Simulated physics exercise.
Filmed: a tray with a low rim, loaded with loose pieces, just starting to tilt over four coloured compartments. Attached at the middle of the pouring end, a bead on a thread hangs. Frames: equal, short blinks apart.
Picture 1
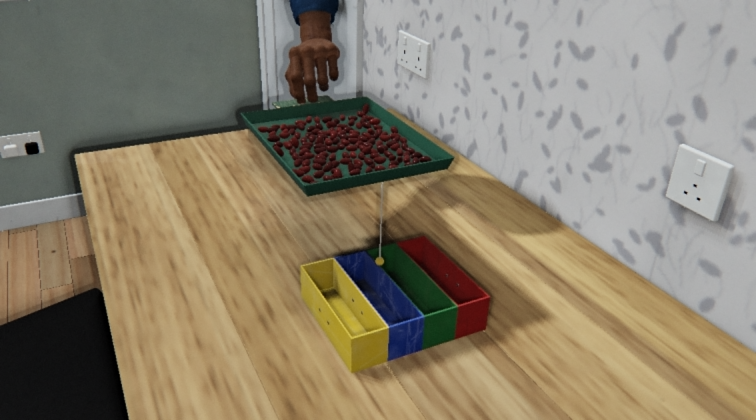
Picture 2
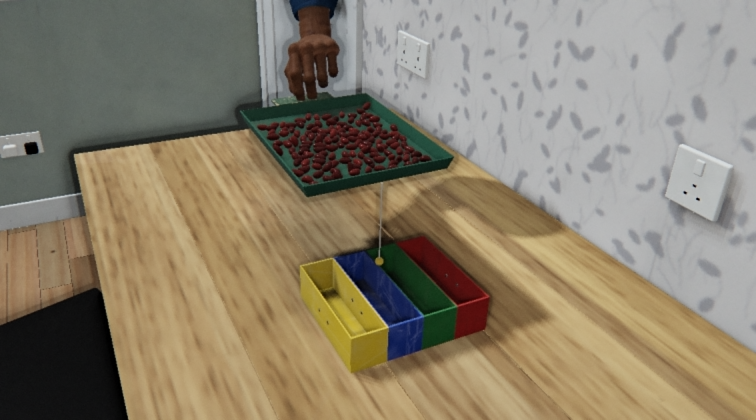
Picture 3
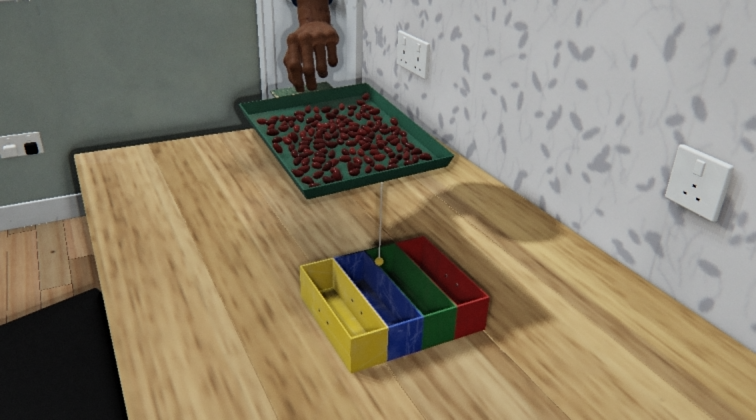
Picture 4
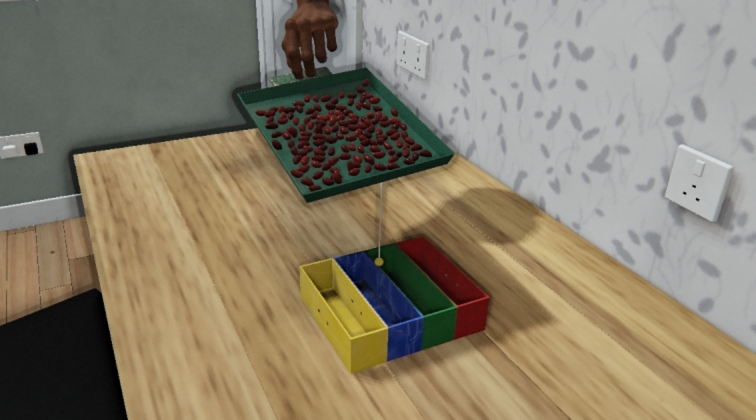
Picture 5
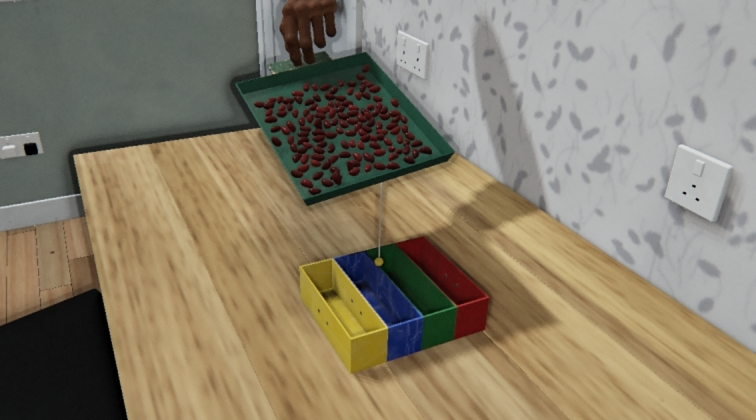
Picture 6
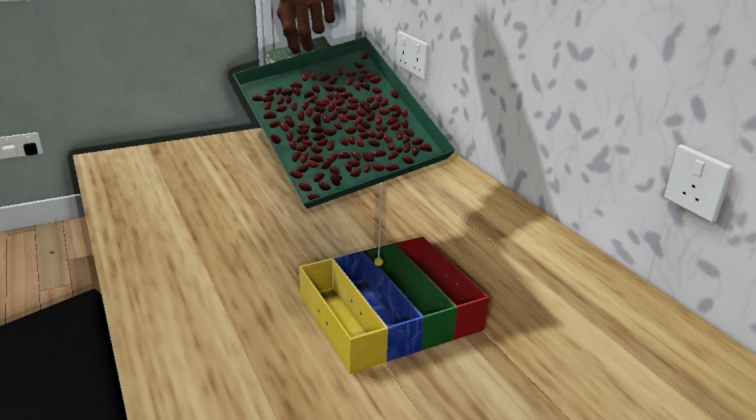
A hand hovered by the far end of a green tray of red beans as the tray tilted steadily, its near left corner dipping lowest above yellow, blue, green and red compartments.
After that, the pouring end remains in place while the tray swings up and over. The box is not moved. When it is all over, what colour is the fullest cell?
It is the yellow one.
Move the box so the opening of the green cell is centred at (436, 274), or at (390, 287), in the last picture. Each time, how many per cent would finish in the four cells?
Some 10 percent, followed by some 90 percent.
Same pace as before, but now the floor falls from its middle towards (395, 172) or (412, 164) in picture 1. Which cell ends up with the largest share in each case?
The first try: That red cell. The second: That red cell.
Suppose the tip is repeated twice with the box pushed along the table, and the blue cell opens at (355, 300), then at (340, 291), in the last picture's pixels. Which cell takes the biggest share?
First: The yellow one. Second: The cell in yellow.
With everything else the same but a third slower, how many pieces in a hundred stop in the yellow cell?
Around 30 in every hundred.
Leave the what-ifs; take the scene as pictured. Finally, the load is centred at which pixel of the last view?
I'd put the middle somewhere around (316, 339).
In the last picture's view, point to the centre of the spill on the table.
About (282, 350) in the last picture.
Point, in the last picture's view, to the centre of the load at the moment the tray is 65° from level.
About (334, 158).
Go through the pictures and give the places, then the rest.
The first frame shows corners of the pouring end at (307, 183) and (448, 156), level; middle of the load at (345, 143), kidney beans; bead on its thread at (380, 261); yellow cell at (370, 347); blue cell at (406, 335); green cell at (440, 325); red cell at (472, 315).
The second frame shows corners of the pouring end at (307, 183) and (448, 156), level; middle of the load at (344, 141).
The third frame shows corners of the pouring end at (307, 186) and (448, 154), tipped barely, lowest at the left corner; middle of the load at (344, 137).
The fourth frame shows corners of the pouring end at (306, 191) and (448, 152), tipped a little, lowest at the left corner; middle of the load at (344, 131).
The fifth frame shows corners of the pouring end at (306, 195) and (449, 150), tipped clearly, lowest at the left corner; middle of the load at (344, 125).
The sixth frame shows corners of the pouring end at (306, 199) and (449, 148), tipped clearly, lowest at the left corner; middle of the load at (343, 119), a small part on the move; yellow cell at (369, 347); blue cell at (404, 336); green cell at (439, 325); red cell at (471, 315).
Soon, tray tipped steeply; nearly all on the tray; a stray few falling or outside the box.
A while on, tray tipped past a quarter turn; a small part on the tray; about a quarter in the yellow cell; a small part in the blue cell; a stray few in the green cell; about two thirds falling or outside the box.
Towards the end, tray tipped past a quarter turn; about a third in the yellow cell; a small part in the blue cell; a stray few in the green cell; about half falling or outside the box.
Finally, tray tipped past a quarter turn; about a third in the yellow cell; a small part in the blue cell; a stray few in the green cell; none in the red cell; about half outside the box.
